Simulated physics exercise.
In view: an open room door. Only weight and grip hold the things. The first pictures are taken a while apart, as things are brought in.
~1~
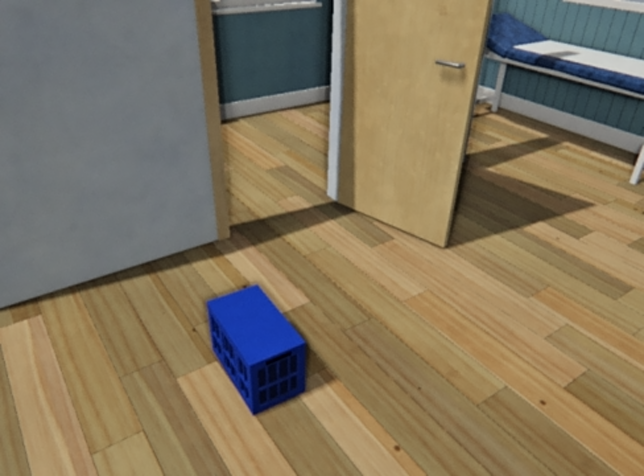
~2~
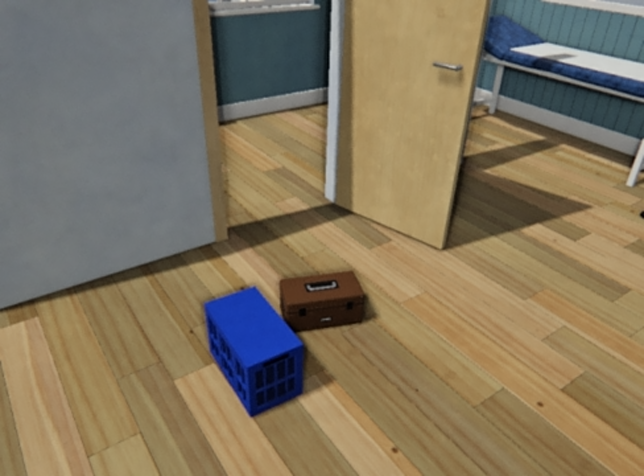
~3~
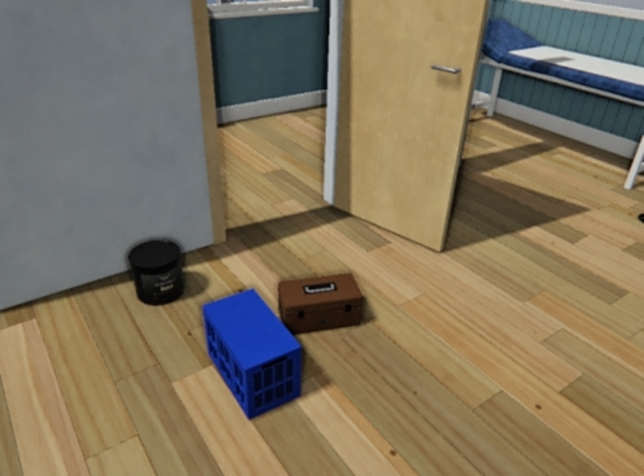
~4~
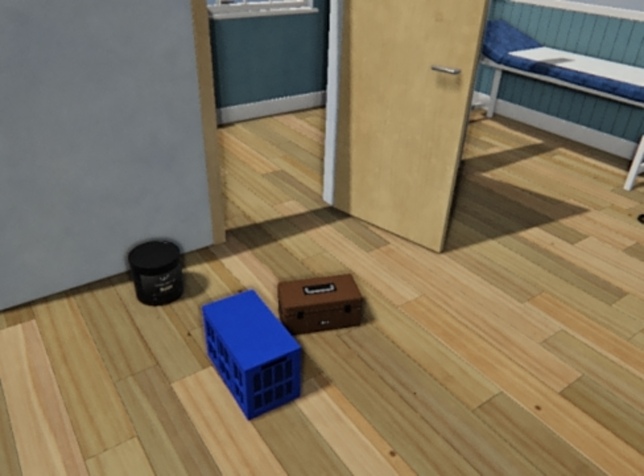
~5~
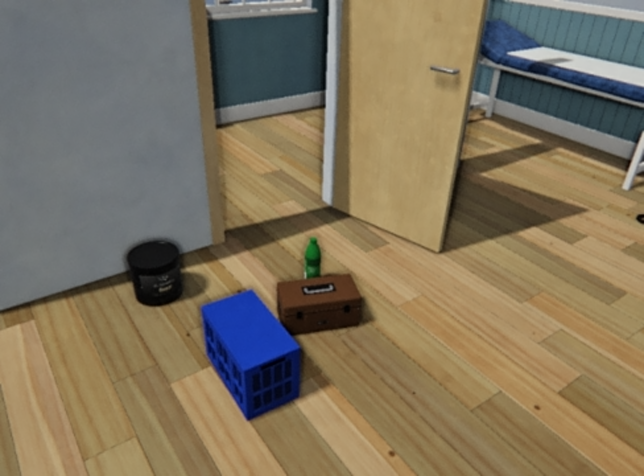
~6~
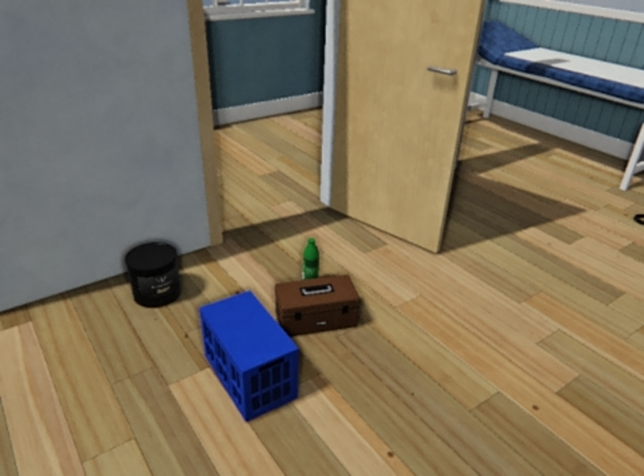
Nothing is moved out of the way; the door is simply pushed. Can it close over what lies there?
As it turns out, it closes.
Then, 1.10 s on from there, door at 73°.
Then, 2.00 s on from there, door at 35°.
In the end, door at 0°; all 4 unmoved. At the end, from the last picture's camera, green bottle near (311, 263).
